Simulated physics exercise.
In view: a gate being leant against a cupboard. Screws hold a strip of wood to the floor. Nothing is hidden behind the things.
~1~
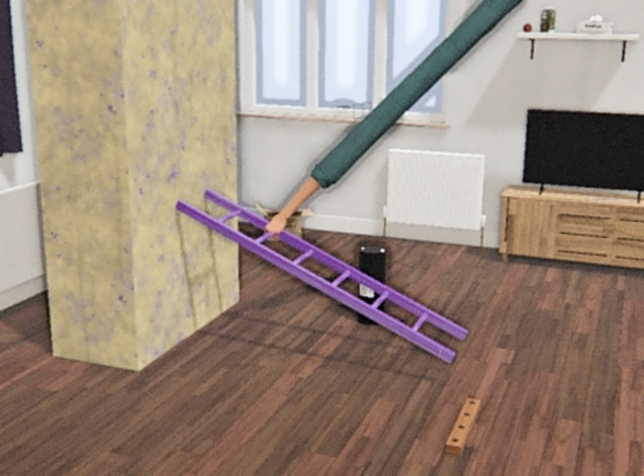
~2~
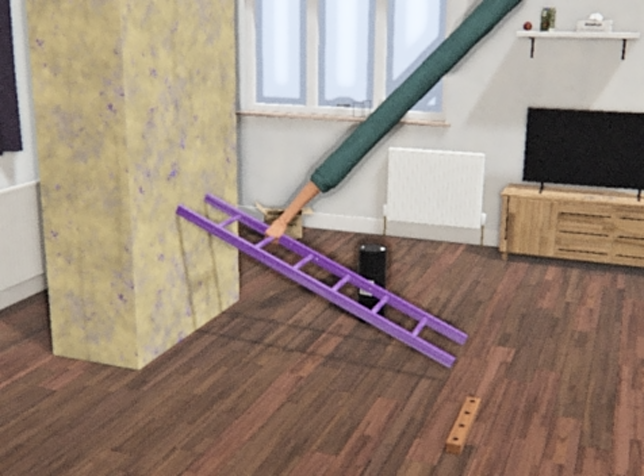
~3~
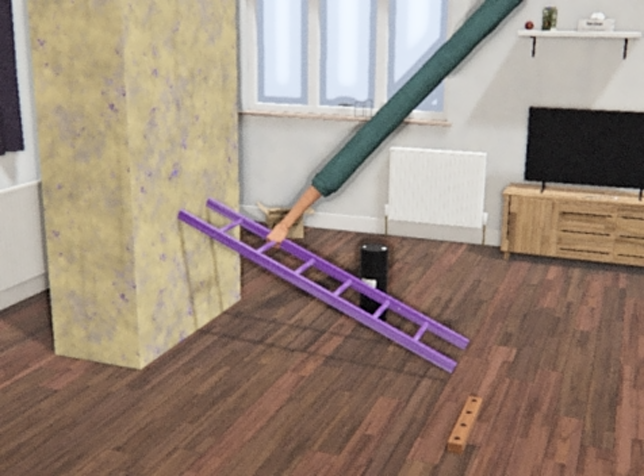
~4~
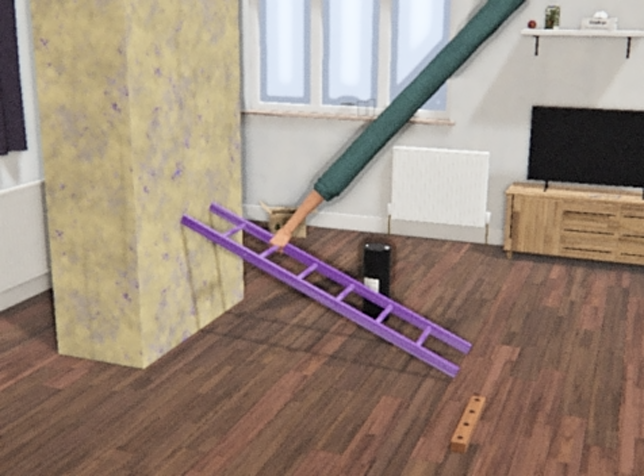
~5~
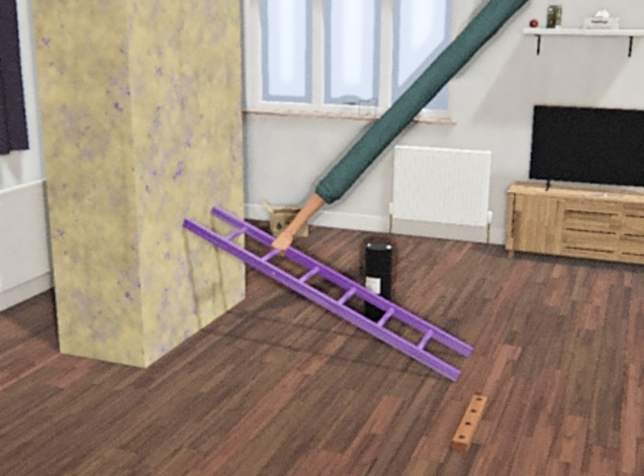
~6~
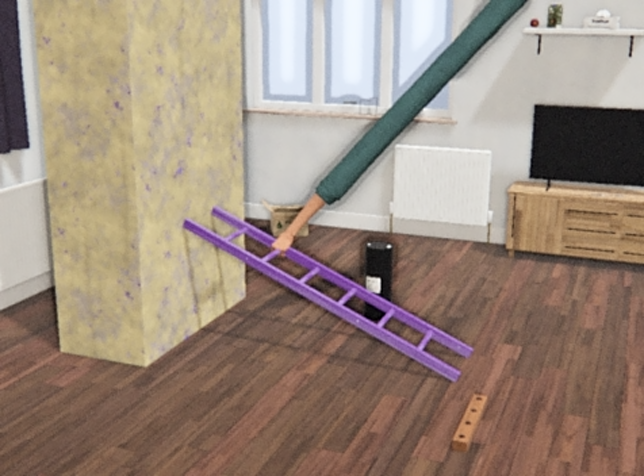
A purple gate held by a long green-sleeved arm lowers slightly beside a yellowish cupboard.
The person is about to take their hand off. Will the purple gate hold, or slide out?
The purple gate slips down.
Then, 0.24 s after the last picture, purple gate tipped 7° from how it was near (332, 306).
Then, 0.36 s after the last picture, purple gate tipped 20° from how it was near (338, 337).
At rest, the purple gate gives way at the feet, near (339, 346); the bystanders in place.
